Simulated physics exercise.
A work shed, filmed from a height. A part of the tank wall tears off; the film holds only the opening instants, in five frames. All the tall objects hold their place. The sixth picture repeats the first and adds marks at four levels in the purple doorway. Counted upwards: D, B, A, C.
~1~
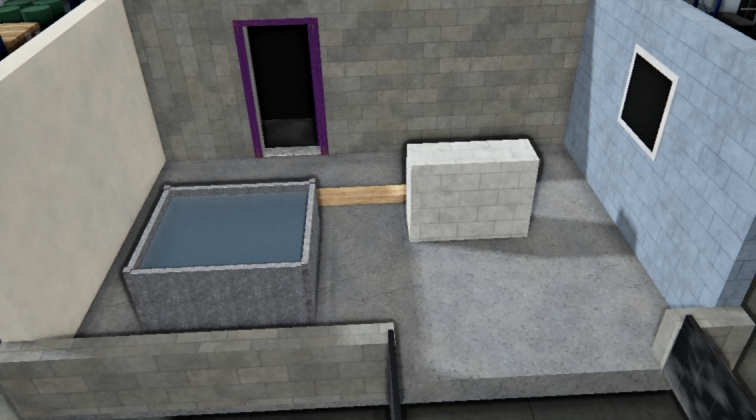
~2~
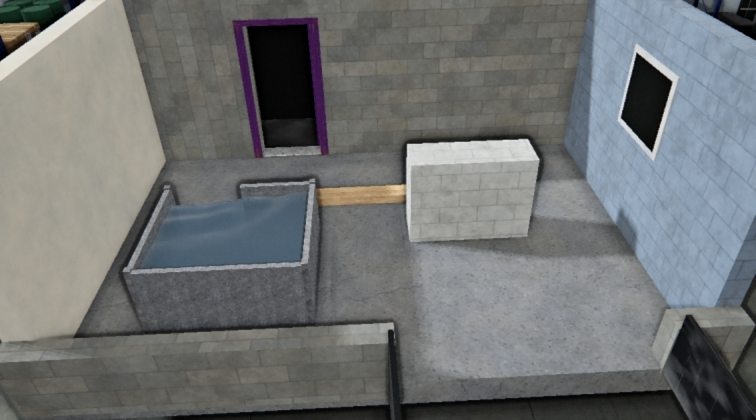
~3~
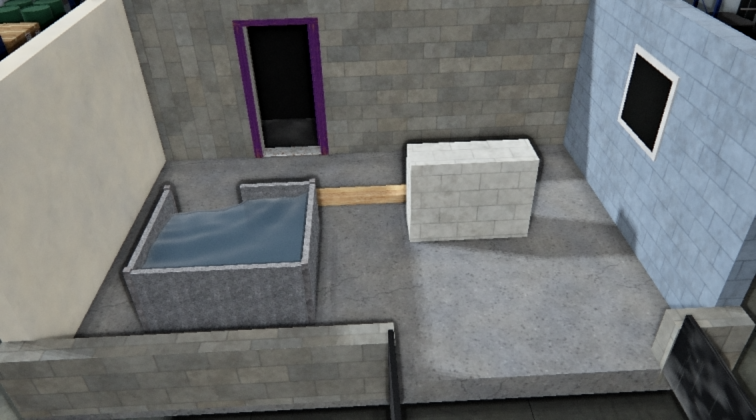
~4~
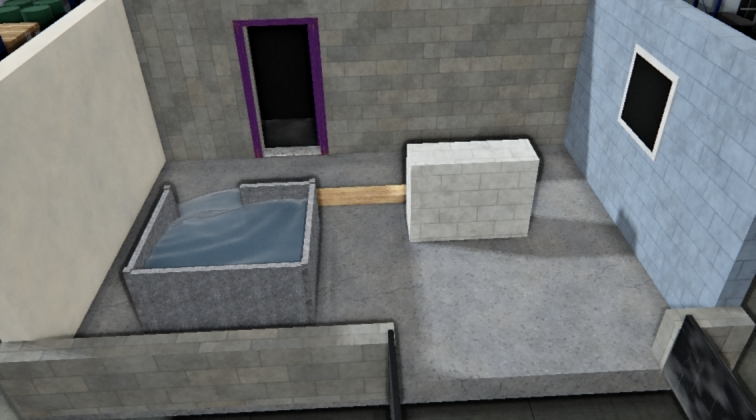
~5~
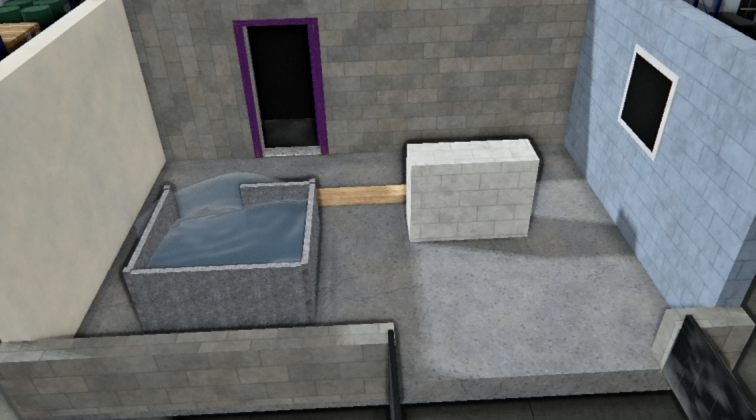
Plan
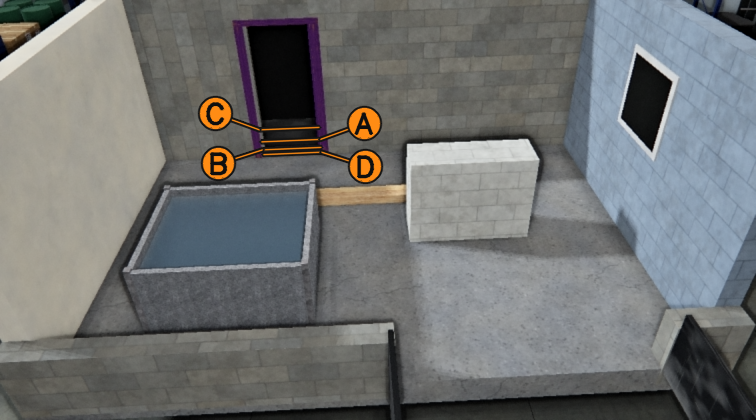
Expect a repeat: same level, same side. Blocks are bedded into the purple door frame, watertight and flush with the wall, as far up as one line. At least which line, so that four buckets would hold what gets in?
I would pick height A.
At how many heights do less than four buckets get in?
Two of them.
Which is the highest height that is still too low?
B it is.
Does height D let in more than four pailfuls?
Yes, it does.
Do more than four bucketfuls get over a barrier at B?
Yes.
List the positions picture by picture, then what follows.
The first picture shows water in the tank at rest, its middle at (231, 229); foot of the purple doorway at (292, 155); open gate at (531, 312).
In the second picture, water covers 1 % of the ground, its front hidden from here.
In the third picture, water covers 3 % of the ground, its front hidden from here.
In the fourth picture, water covers 7 % of the ground, its front hidden from here.
The fifth picture shows front seen at (223, 175), 11 % of the ground wet.
On the marked copy, A at (290, 140); B at (291, 148); C at (289, 128); D at (292, 153); from the bottom up D, B, A, C.
If A is chosen, a bucket or two gets in.
If B is chosen, about 14 bucketfuls get in.
If C is chosen, nothing gets over.
If D is chosen, dozens of bucketfuls pour in.
